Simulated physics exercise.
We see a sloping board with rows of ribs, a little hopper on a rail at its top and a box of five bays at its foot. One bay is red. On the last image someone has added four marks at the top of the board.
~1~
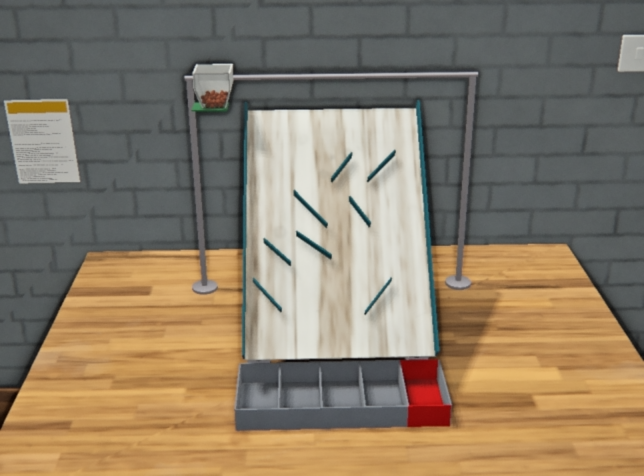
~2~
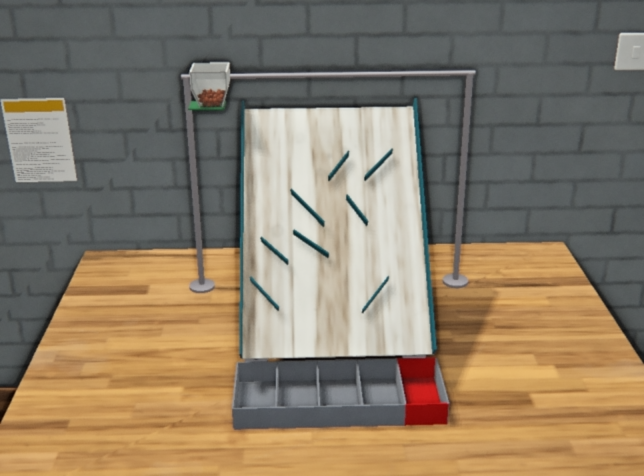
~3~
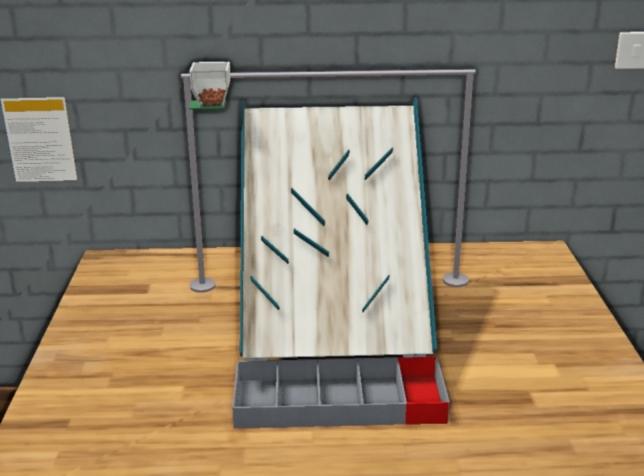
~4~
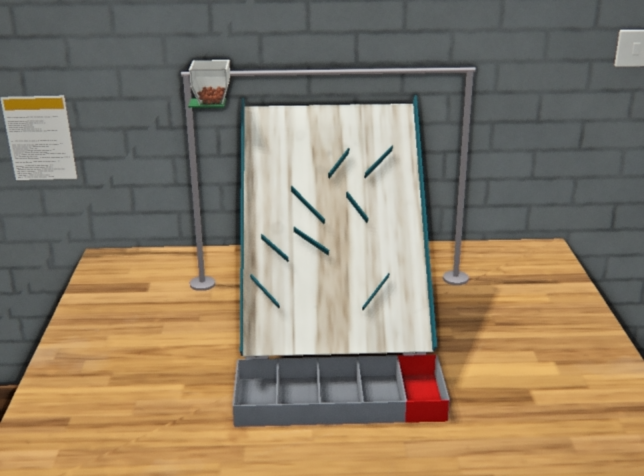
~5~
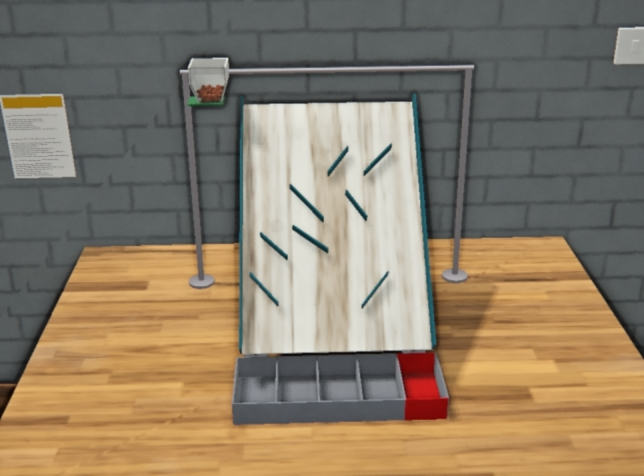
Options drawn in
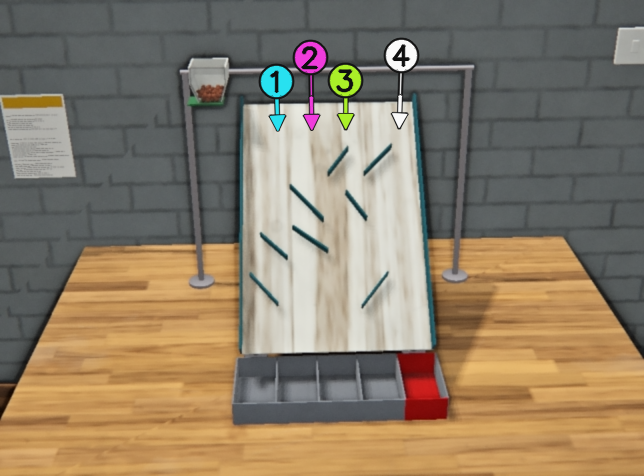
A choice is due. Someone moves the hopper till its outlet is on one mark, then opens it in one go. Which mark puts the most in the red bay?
4.
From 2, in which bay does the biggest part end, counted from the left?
The third.
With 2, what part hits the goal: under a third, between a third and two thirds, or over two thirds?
Under a third.
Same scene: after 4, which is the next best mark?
3.
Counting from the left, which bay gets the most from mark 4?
The fifth from the left.
On the marked copy, mark 1 meets the board at (277, 125); mark 2 meets the board at (311, 124); mark 3 meets the board at (345, 123); mark 4 meets the board at (399, 122).
For mark 1, none in the red bay, all in other bays.
For mark 2, none in the red bay, nearly all in other bays.
For mark 3, about a third in the red bay, about two thirds in other bays.
For mark 4, nearly all in the red bay, a small part in other bays.
